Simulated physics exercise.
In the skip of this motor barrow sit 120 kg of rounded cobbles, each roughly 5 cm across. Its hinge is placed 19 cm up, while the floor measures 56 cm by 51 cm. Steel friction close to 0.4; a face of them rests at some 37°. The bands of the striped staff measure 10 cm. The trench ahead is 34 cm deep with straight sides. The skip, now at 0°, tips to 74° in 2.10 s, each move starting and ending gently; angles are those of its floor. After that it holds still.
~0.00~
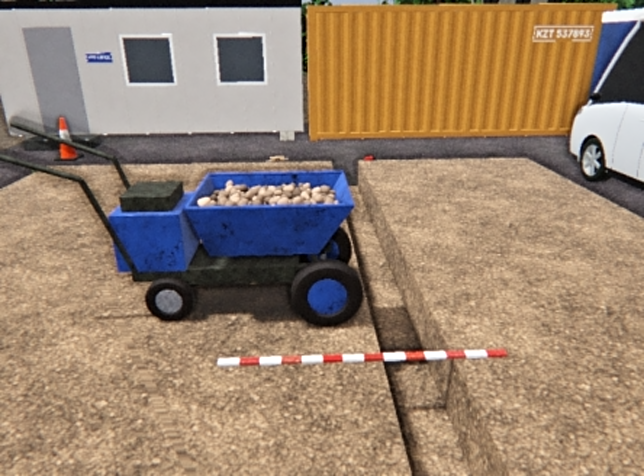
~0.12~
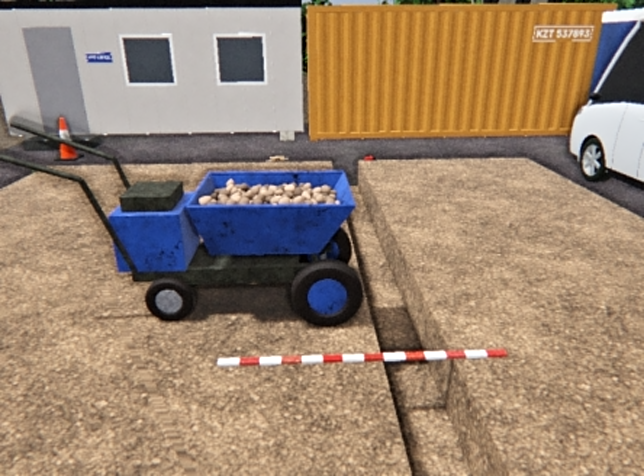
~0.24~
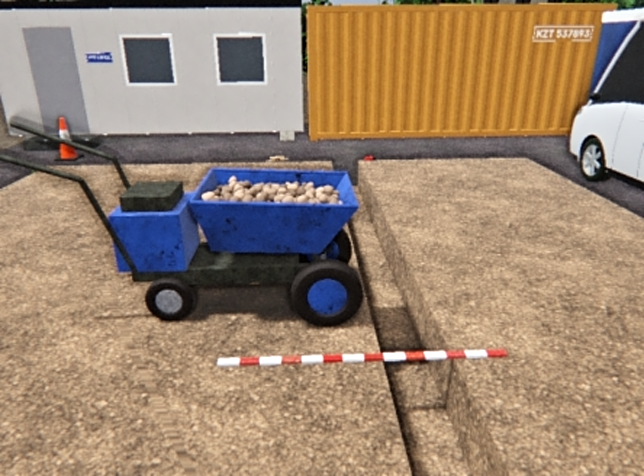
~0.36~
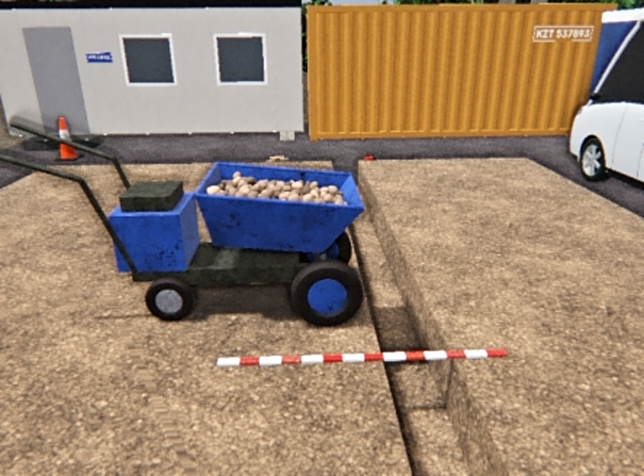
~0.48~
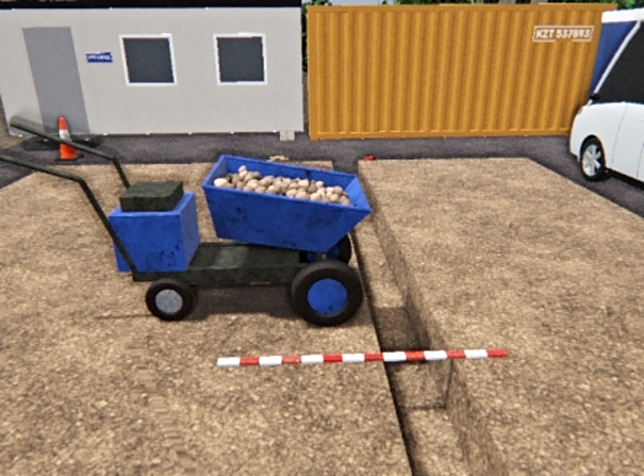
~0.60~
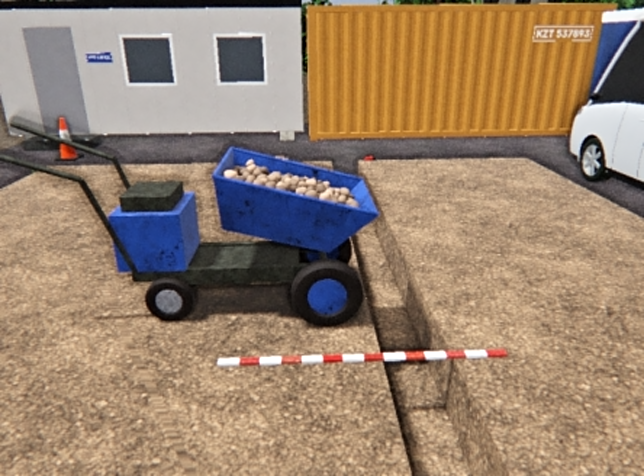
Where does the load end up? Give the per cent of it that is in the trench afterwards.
Some 41 per cent of it.
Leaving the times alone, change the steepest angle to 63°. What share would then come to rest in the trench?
Then about 30 per cent.
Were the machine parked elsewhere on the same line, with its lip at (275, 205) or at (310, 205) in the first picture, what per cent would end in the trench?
Close to 95 percent in the first case, 95 percent in the second.
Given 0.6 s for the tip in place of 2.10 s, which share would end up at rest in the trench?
Something close to 20 per cent.
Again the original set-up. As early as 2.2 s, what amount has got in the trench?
Around 5 per cent of it, at that instant.
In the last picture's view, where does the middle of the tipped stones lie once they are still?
Somewhere near pixel (440, 292).
After 1.6 s the floor is at 63°; 98 % in the skip, 2 % in the trench, 1 % past the trench; the foremost stones are at (442, 281).
After 2.2 s the floor is at 74°; 44 % in the skip, 7 % in the trench, 49 % past the trench; the foremost stones are at (527, 288).
After 2.5 s the floor is at 74°; 22 % in the skip, 16 % in the trench, 63 % past the trench; the foremost stones are at (574, 297).
After 4.5 s the floor is at 74°; 0 % in the skip, 41 % in the trench, 59 % past the trench; the foremost stones are at (589, 300).
